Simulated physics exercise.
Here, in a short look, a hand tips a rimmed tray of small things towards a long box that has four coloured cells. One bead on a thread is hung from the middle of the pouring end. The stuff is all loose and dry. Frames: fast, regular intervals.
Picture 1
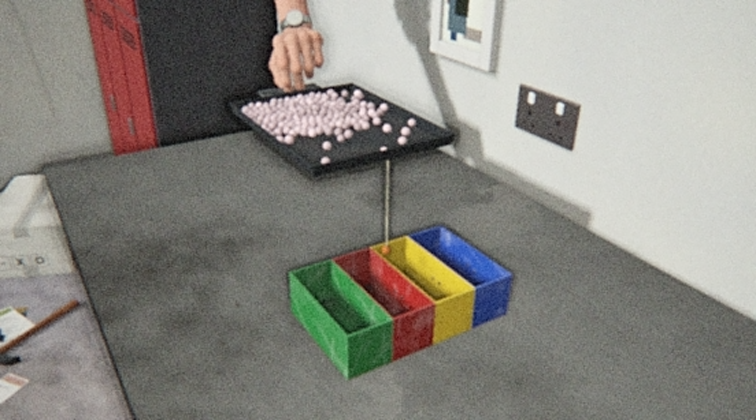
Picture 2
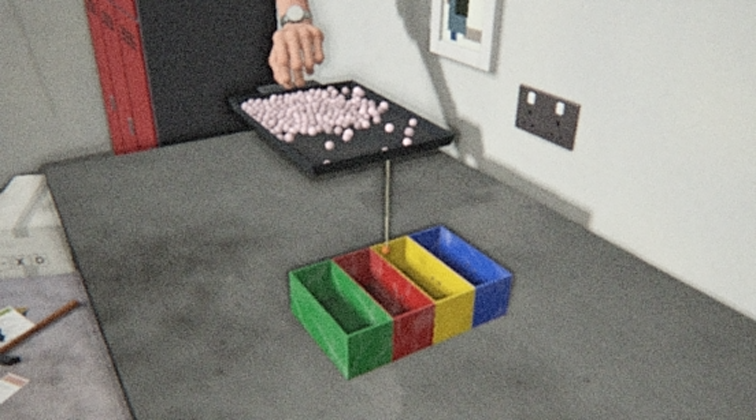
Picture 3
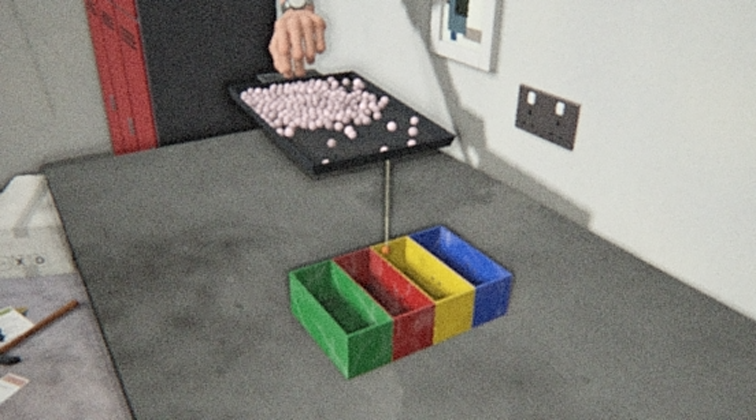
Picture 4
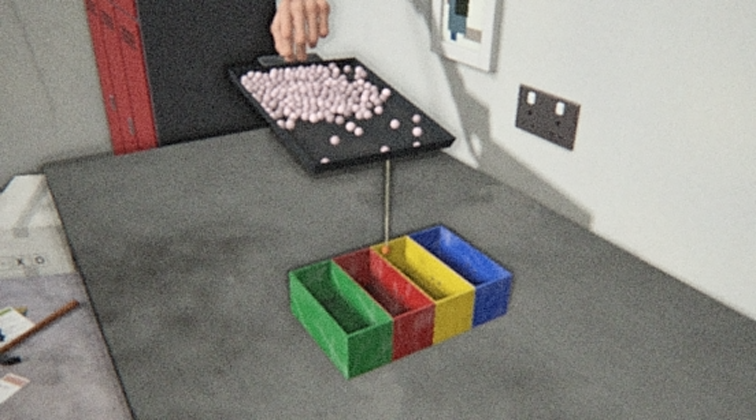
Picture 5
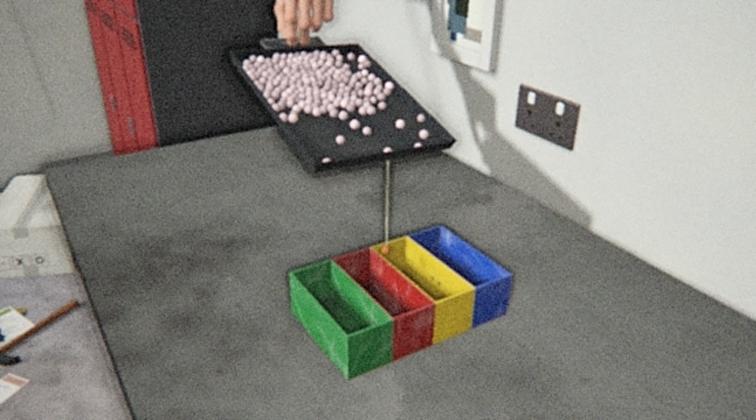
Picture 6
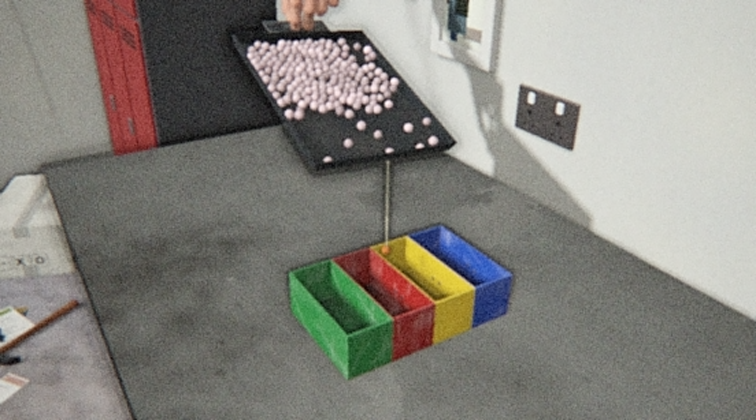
We see a hand at the far edge of a black tray of small pale pink balls, above a box with green, red, yellow and blue cells; the hand raises that edge, steepening the tray, and the balls begin shifting.
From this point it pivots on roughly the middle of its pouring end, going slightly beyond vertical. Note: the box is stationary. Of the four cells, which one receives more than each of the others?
The blue cell receives the most.
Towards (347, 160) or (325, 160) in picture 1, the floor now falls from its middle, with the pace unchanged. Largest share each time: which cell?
The cell in green; that green cell.
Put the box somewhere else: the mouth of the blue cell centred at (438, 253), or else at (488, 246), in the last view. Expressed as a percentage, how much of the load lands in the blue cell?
First position: Some 30 %; second position: Some 10 %.
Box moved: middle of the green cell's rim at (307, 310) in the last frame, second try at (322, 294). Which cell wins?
Blue, then that blue cell.
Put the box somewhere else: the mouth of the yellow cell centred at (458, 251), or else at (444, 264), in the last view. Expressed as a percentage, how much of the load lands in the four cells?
Close to 70 in a hundred, then close to 80 in a hundred.
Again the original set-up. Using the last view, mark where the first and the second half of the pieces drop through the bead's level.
Earlier portion about (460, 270); later portion about (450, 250).
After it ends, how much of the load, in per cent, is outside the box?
Roughly 30 in a hundred.
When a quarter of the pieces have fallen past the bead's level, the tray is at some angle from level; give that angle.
The tilt is near 70° by then.
Soon, tray tipped steeply; about a third on the tray; a small part in the blue cell; a small part in the red cell; a small part in the yellow cell; about half falling or outside the box.
A while on, tray tipped past a quarter turn; about a third in the blue cell; about a quarter in the yellow cell; a small part in the red cell; a stray few in the green cell; about a third falling or outside the box.
Towards the end, tray tipped past a quarter turn; about a third in the blue cell; about a quarter in the yellow cell; a small part in the red cell; a stray few in the green cell; about a third falling or outside the box.
Finally, tray tipped past a quarter turn; about a third in the blue cell; about a quarter in the yellow cell; a small part in the red cell; a stray few in the green cell; about a third outside the box.
